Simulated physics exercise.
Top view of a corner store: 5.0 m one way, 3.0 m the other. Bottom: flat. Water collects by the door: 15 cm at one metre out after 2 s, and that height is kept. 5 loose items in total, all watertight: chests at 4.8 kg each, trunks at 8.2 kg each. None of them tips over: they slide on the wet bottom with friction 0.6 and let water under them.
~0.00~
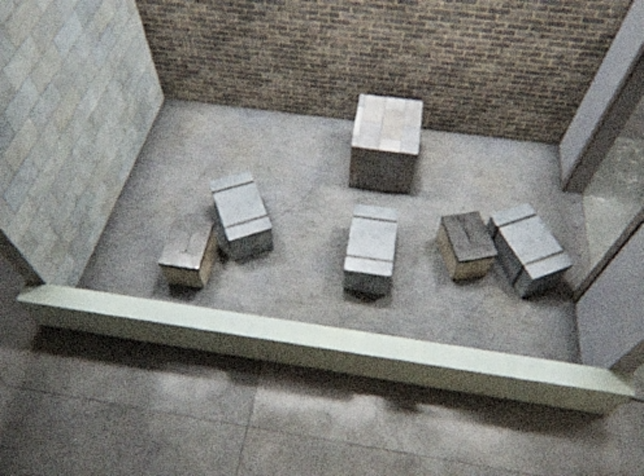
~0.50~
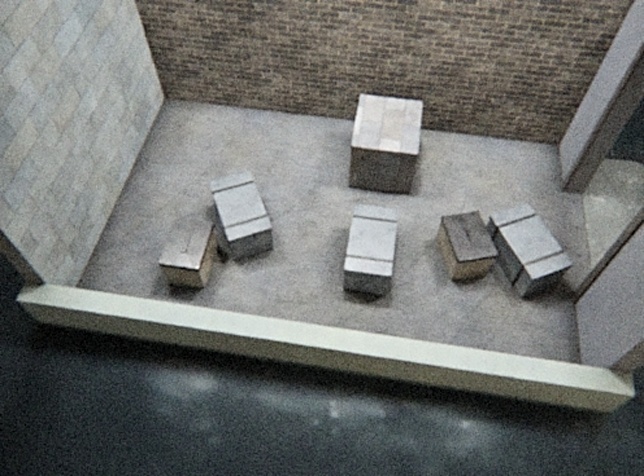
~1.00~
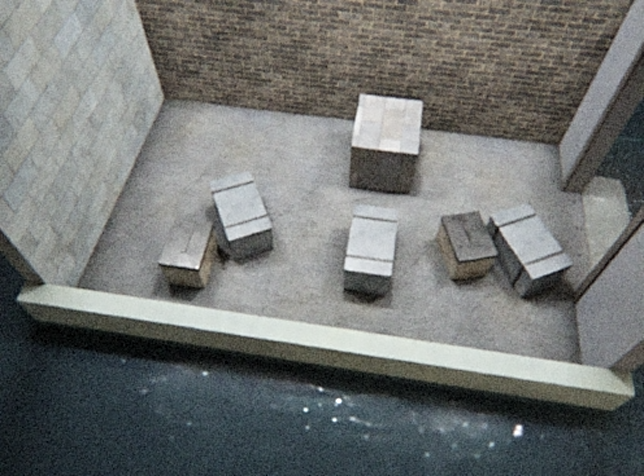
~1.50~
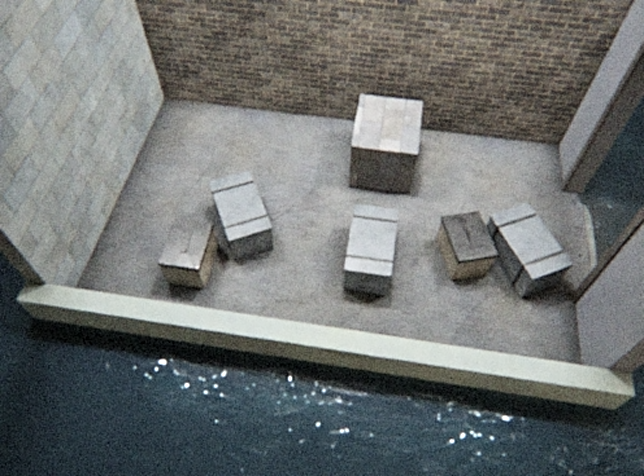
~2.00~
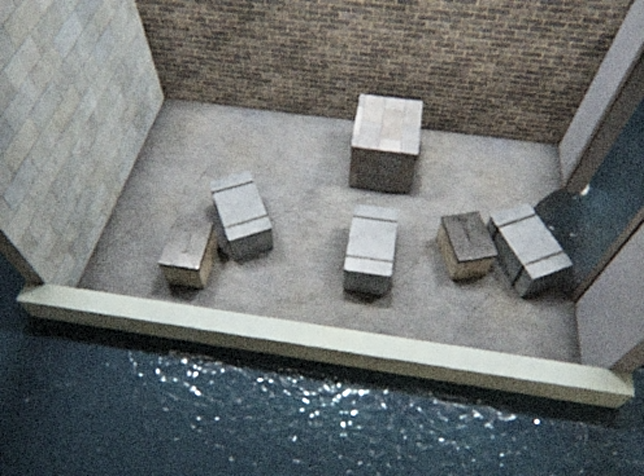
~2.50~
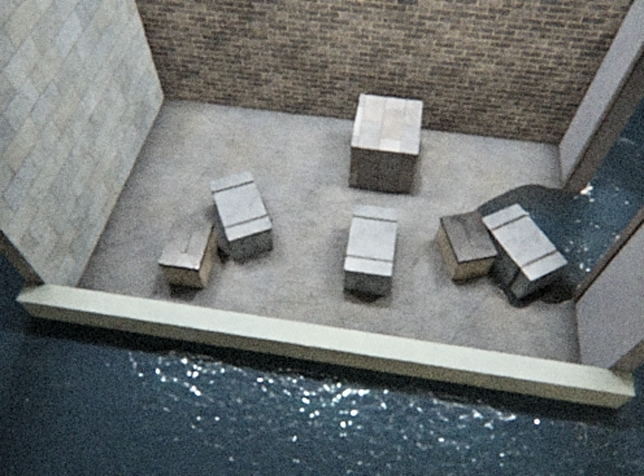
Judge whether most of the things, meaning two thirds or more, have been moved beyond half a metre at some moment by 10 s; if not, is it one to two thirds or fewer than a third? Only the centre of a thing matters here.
Yes, two thirds or more.
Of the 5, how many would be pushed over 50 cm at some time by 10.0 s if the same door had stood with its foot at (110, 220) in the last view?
5.
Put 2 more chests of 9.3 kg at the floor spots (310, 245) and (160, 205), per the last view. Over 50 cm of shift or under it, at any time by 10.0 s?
The first: Exceeds it. The second: Falls below it.
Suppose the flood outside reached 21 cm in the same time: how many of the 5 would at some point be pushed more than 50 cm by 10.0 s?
Result: 5.
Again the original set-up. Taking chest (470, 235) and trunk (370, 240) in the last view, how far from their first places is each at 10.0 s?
They've ended up 350 cm and 200 cm away, in that order.
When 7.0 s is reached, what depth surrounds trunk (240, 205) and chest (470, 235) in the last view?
Depth approx. 3 cm / 5 cm.
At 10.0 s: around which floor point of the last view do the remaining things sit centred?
Around (164, 239).
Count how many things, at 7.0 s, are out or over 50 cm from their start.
3 in all.
After 3.5 s 0 of 5 are over 50 cm from their spots; 1 afloat.
After 4.5 s 2 of 5 are over 50 cm from their spots; 2 afloat.
After 7.0 s 3 of 5 are over 50 cm from their spots; 3 afloat.
After 10.0 s 5 of 5 are over 50 cm from their spots, and 5 have been at some point; 5 afloat.
